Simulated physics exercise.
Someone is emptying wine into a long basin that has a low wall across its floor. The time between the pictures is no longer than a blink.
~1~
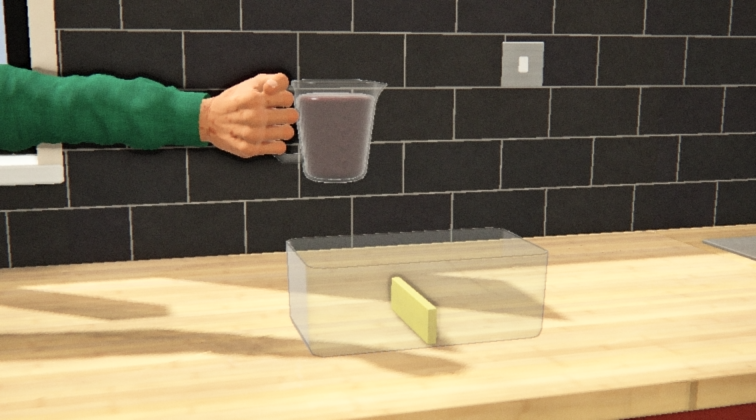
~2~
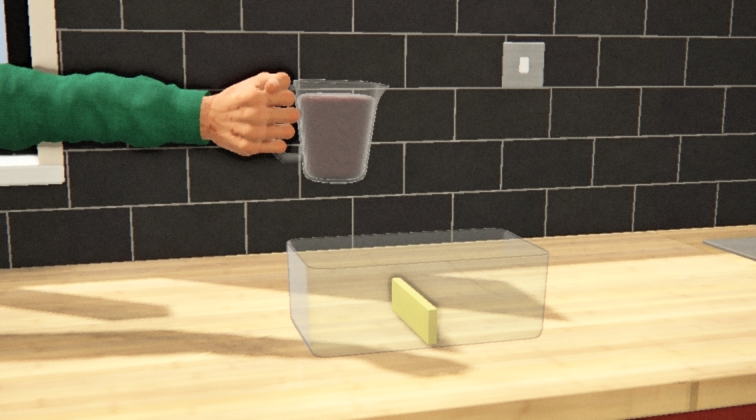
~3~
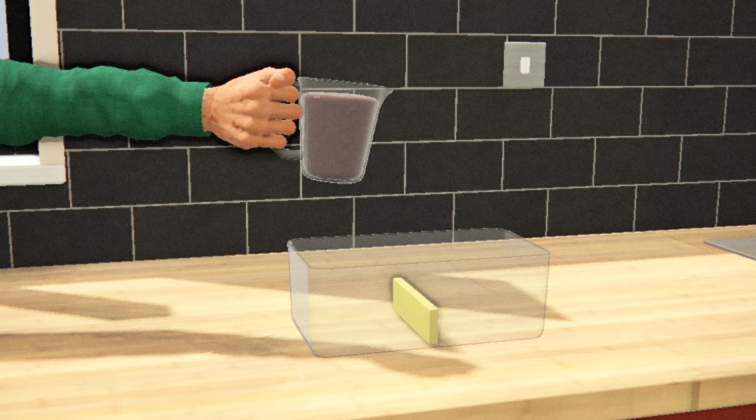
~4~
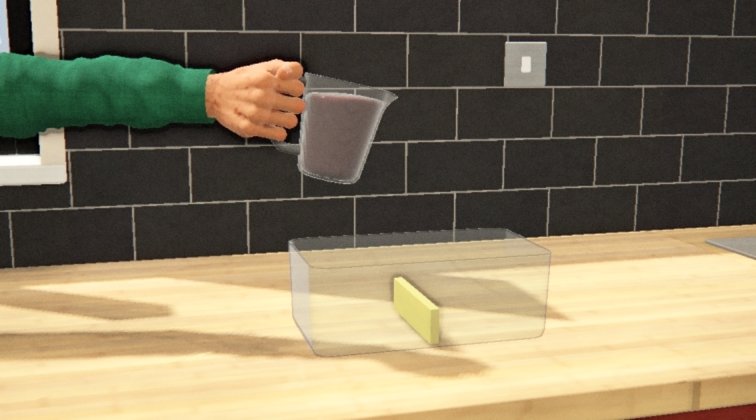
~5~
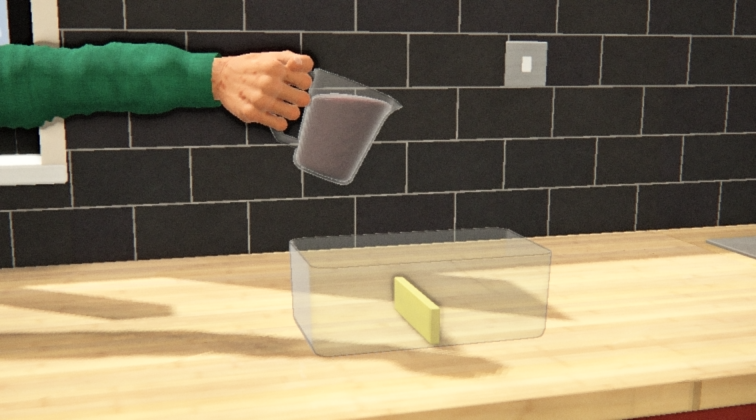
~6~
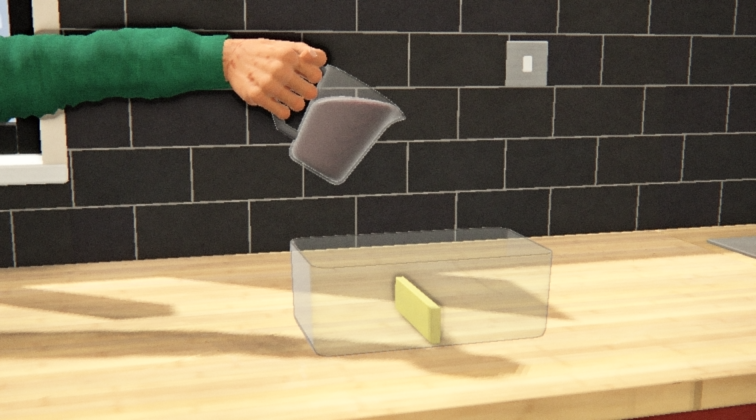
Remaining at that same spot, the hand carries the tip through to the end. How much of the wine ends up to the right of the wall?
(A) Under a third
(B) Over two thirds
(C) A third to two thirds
B.
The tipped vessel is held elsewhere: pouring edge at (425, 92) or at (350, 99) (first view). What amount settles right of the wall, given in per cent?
First try 95 %, second try 15 %.
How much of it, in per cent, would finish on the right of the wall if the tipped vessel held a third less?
I'd put it at some 90 %.
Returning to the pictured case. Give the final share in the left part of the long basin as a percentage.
Roughly 5 %.
A moment on, the tilt is 94° and 53 per cent is still to pour, 0 is left of the wall and 18 right of it.
Next, the tilt is 105° and 10 per cent is still to pour, 4 is left of the wall and 69 right of it.
Then the tilt is 105° and 1 per cent is still to pour, 5 is left of the wall and 90 right of it.
Later the tilt is 105° and 0 per cent is still to pour, 7 is left of the wall and 91 right of it.
Finally, 7 per cent lies left of the wall, 91 right of it and 2 outside.
